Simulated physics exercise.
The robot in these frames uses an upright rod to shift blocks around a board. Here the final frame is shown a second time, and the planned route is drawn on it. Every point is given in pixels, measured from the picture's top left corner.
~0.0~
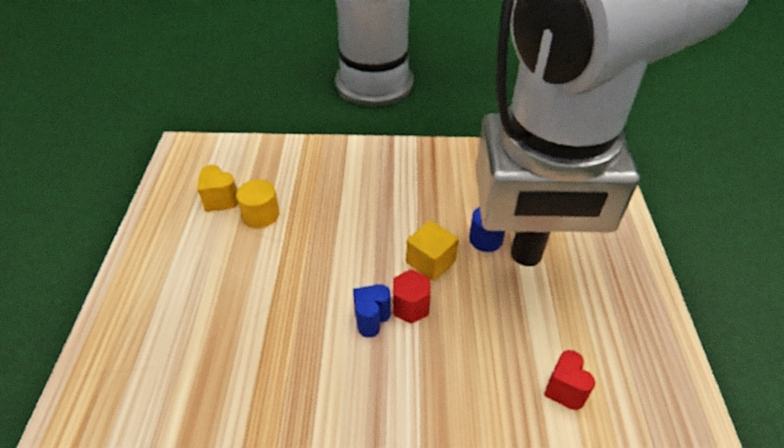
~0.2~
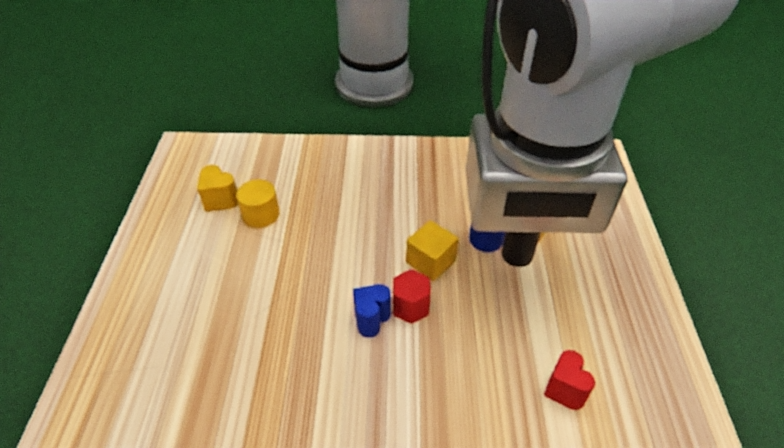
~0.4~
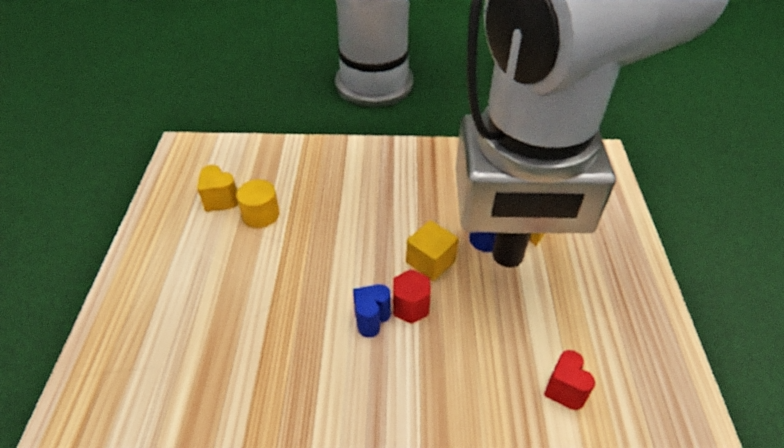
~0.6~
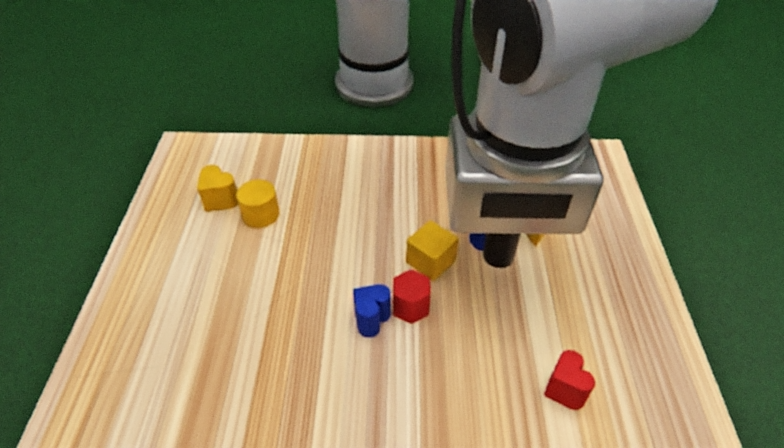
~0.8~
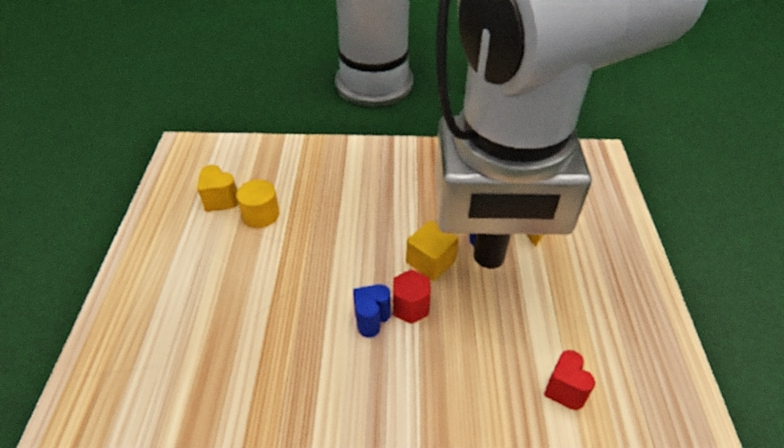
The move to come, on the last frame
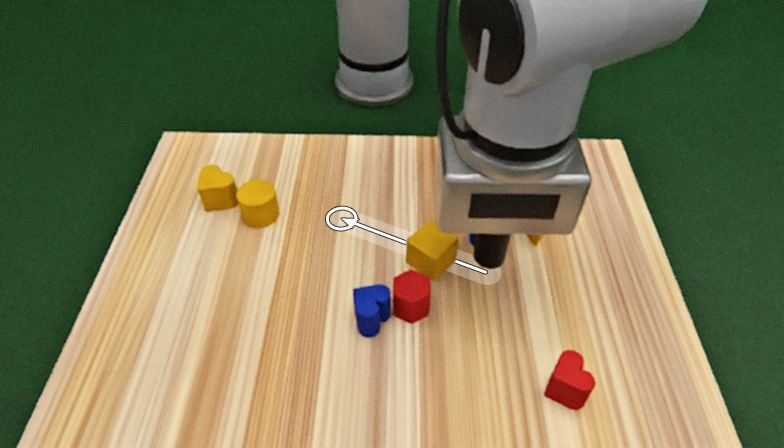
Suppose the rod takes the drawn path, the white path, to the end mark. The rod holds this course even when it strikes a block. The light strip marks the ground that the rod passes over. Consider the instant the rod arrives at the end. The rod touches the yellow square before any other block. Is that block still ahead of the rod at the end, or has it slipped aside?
The rod has moved past the yellow square by the time the path ends.
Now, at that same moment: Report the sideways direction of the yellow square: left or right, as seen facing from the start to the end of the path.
Facing from start to end, it shifts left.
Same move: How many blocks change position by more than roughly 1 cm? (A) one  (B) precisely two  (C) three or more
Option A.
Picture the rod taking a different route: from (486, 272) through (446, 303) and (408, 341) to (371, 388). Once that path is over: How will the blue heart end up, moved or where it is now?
That block moves.
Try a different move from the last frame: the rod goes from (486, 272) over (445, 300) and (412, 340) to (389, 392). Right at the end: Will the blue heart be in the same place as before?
No, it doesn't check out.
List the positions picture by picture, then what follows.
In the first picture, rod tip (526, 255); block tops, yellow square (433, 238); blue circular block hidden.
In the second picture, rod (517, 255); blocks unchanged.
In the third picture, rod (508, 256); blocks unchanged.
In the fourth picture, rod (498, 256); blocks unchanged.
In the fifth picture, rod (489, 257); yellow square (433, 238); blue circular block hidden.
Path on the board, from (486, 272) directly to (342, 218).
The first path, step by step. One third of the way, rod (435, 238); yellow square (401, 232), turned 40° anticlockwise.
Two thirds of the way, rod (386, 220); yellow square (360, 230), turned 90° anticlockwise.
At the end, rod (340, 203); yellow square (356, 231), turned 105° anticlockwise; blue circular block in place.
